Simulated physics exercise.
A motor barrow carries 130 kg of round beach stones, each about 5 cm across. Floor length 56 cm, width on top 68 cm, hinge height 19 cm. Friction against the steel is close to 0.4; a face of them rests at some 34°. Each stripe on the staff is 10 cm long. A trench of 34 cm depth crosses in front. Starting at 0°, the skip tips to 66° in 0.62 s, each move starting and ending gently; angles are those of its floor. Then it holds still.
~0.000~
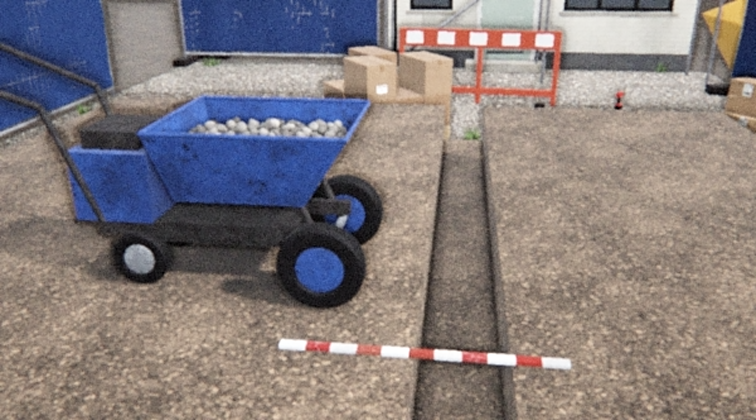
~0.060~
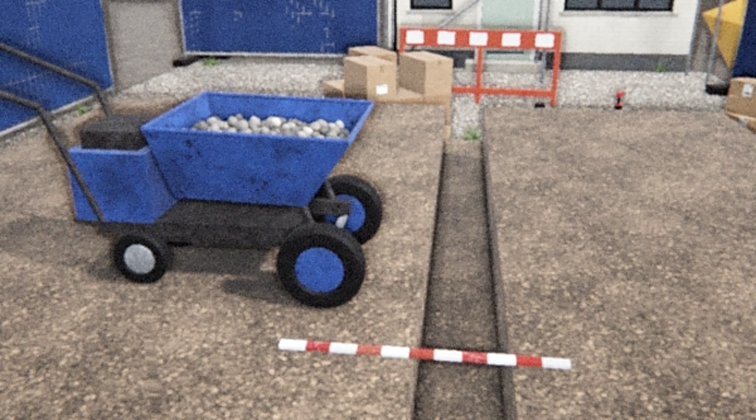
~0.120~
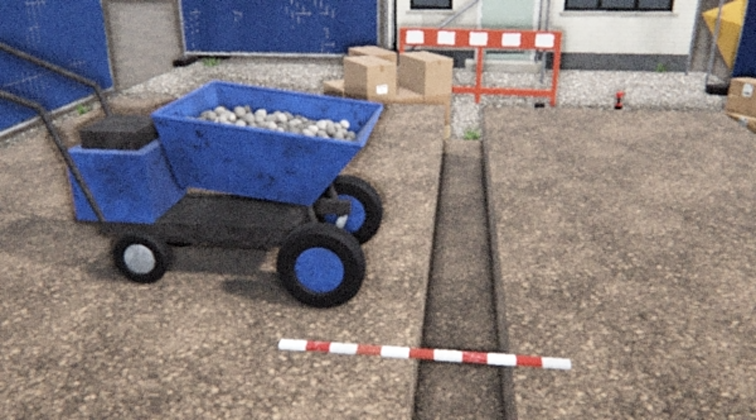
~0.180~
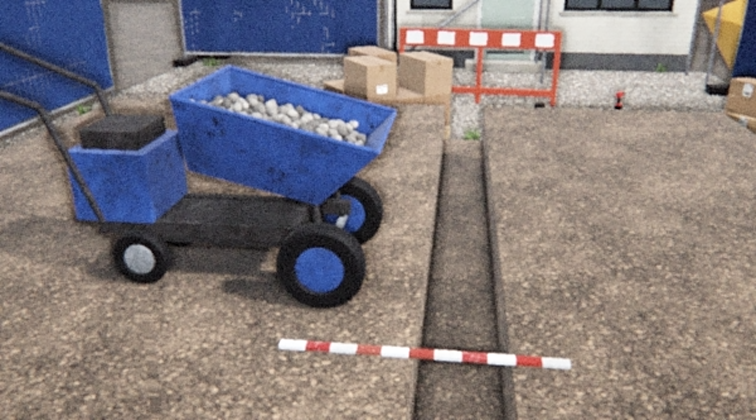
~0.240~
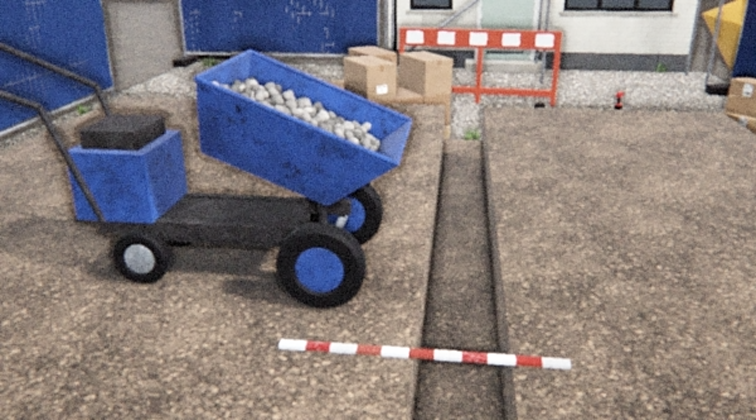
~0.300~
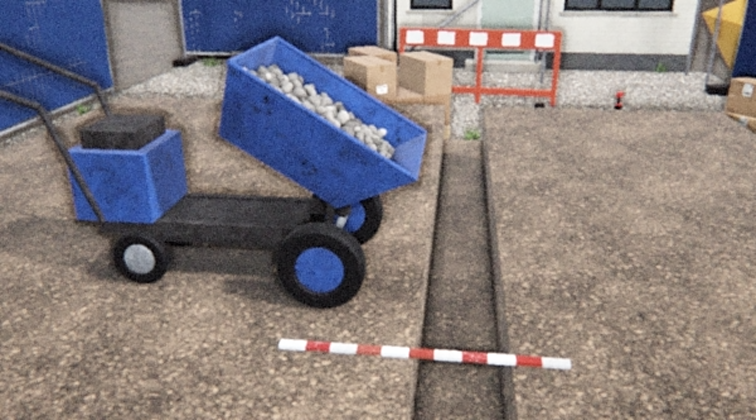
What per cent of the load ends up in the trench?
Some 41 per cent of it.
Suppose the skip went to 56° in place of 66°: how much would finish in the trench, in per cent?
Then about 25 per cent.
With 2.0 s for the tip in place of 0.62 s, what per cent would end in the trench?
In that case some 70 per cent.
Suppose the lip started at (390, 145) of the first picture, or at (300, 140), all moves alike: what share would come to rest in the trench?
About 15 and 70 per cent.
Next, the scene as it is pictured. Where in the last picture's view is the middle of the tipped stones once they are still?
Around (532, 281).
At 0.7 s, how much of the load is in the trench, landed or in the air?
About 10 per cent by then.
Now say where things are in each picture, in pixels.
Lip at (346, 141), floor tilted 0°, highest stones at (276, 127), in the first picture.
The skip is at 2°, its lip at (350, 142); the top of the load is at (248, 125); the stones move at 0.4 m/s on average, in the second picture.
Lip at (362, 146), floor tilted 6°, highest stones at (228, 116); the stones move at 0.9 m/s on average, in the third picture.
Lip at (378, 153), floor tilted 13°, highest stones at (233, 102); the stones move at 1.2 m/s on average, in the fourth picture.
Lip at (397, 164), floor tilted 22°, highest stones at (244, 87); the stones move at 1.4 m/s on average, in the fifth picture.
Lip at (416, 180), floor tilted 31°, highest stones at (268, 75); the stones move at 1.5 m/s on average, in the sixth picture.
After 0.5 s the floor is at 55°; 100 % in the skip; the foremost stones are at (428, 198).
After 0.7 s the floor is at 66°; 81 % in the skip, 12 % in the trench, 6 % past the trench; the foremost stones are at (533, 271).
After 1.1 s the floor is at 66°; 27 % in the skip, 16 % in the trench, 57 % past the trench; the foremost stones are at (721, 297).
After 3.0 s the floor is at 66°; 0 % in the skip, 41 % in the trench, 59 % past the trench; the foremost stones are past the picture's edge.
